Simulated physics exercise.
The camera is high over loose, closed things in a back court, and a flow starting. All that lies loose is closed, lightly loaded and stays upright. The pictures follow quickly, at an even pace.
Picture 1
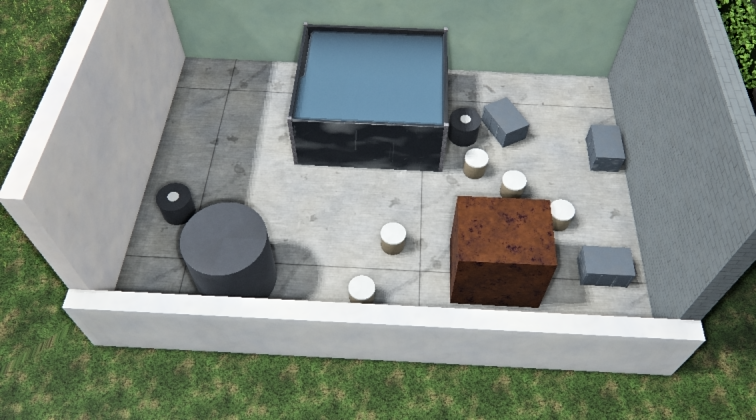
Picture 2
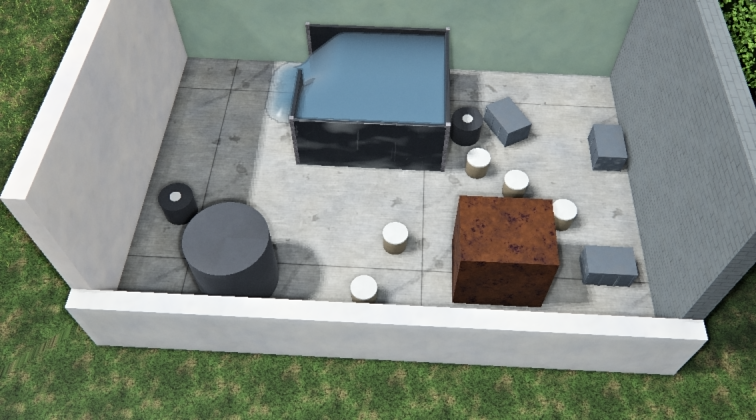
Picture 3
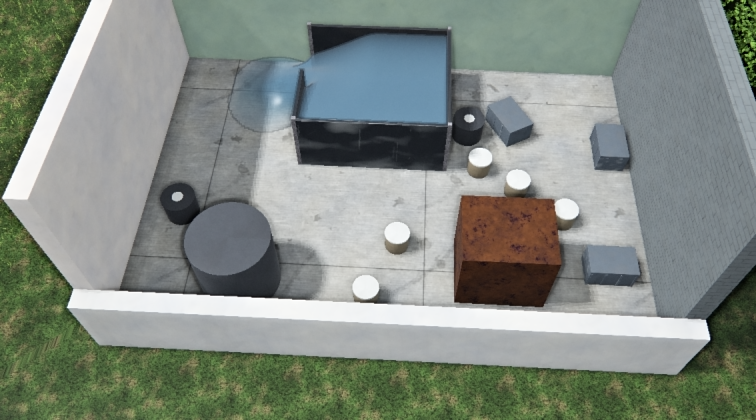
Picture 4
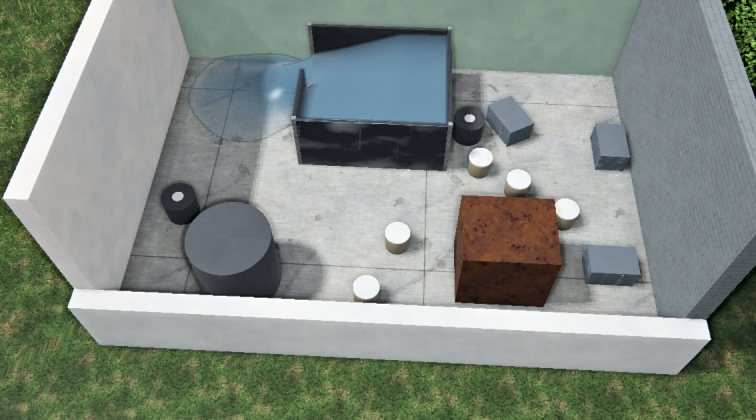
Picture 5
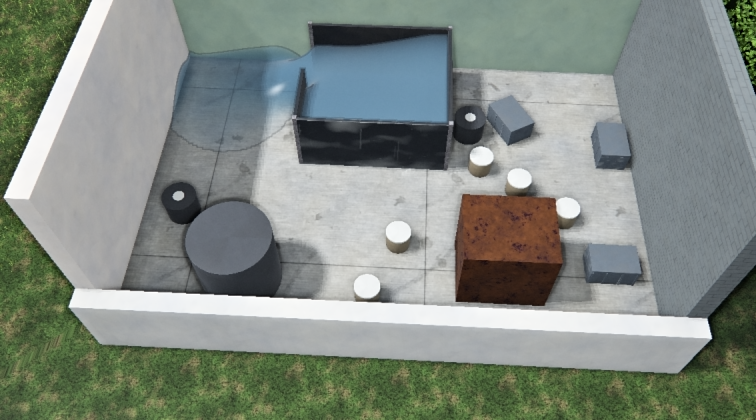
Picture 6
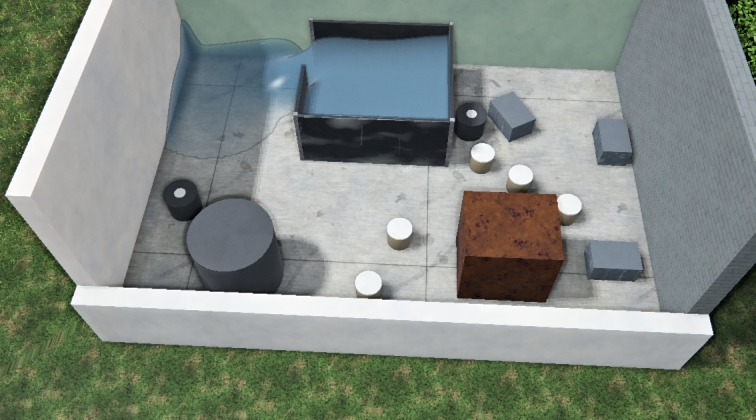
A dark tank of blue water pours from its left side across the courtyard floor.
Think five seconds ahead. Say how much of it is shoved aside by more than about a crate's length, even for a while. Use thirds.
That comes to not even a third.
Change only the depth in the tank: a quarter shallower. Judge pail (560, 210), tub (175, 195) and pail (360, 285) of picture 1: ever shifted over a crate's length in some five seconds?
As listed: Short of that, that far or more, that far or more.
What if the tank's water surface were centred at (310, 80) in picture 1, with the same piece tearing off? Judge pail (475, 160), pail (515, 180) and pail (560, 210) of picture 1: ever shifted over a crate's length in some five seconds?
As listed: Less than that, short of that, no.
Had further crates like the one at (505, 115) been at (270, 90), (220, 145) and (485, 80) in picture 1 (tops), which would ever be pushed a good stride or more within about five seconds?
In turn: Swept aside, swept aside, short of that.
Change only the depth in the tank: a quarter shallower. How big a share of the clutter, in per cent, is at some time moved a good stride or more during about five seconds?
Some 30 per cent.
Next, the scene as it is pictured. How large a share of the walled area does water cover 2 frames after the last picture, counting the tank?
Some 25 per cent.
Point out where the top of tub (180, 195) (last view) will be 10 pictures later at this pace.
Roughly at (187, 237).
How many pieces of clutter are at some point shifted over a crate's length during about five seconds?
3 of them.
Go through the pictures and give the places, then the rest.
A pail at (477, 158) rests on the ground; a pail at (393, 233), on the bottom; 0 of 10 have shifted, in the first picture.
A pail at (479, 157), on the bottom; a pail at (395, 233), on the bottom; 0 of 10 have shifted, in the second picture.
A pail at (480, 157) rests on the ground; a pail at (397, 232), on the bottom; 0 of 10 have shifted, in the third picture.
A pail at (481, 157) rests on the ground; a pail at (397, 232), on the bottom; 0 of 10 have shifted, in the fourth picture.
A pail at (482, 156), on the bottom; a pail at (398, 231) rests on the ground; 0 of 10 have shifted, in the fifth picture.
A pail at (483, 152) rests on the ground; a pail at (400, 228), on the bottom; 0 of 10 have shifted, in the sixth picture.
A moment on, 0 of 10 are well off their spots; 0 afloat.
Next, 1 of 10 are well off their spots; 1 afloat.
Later, 2 of 10 are well off their spots; 1 afloat.
In the end, 3 of 10 are well off their spots, and 3 have been at some point; 1 afloat.
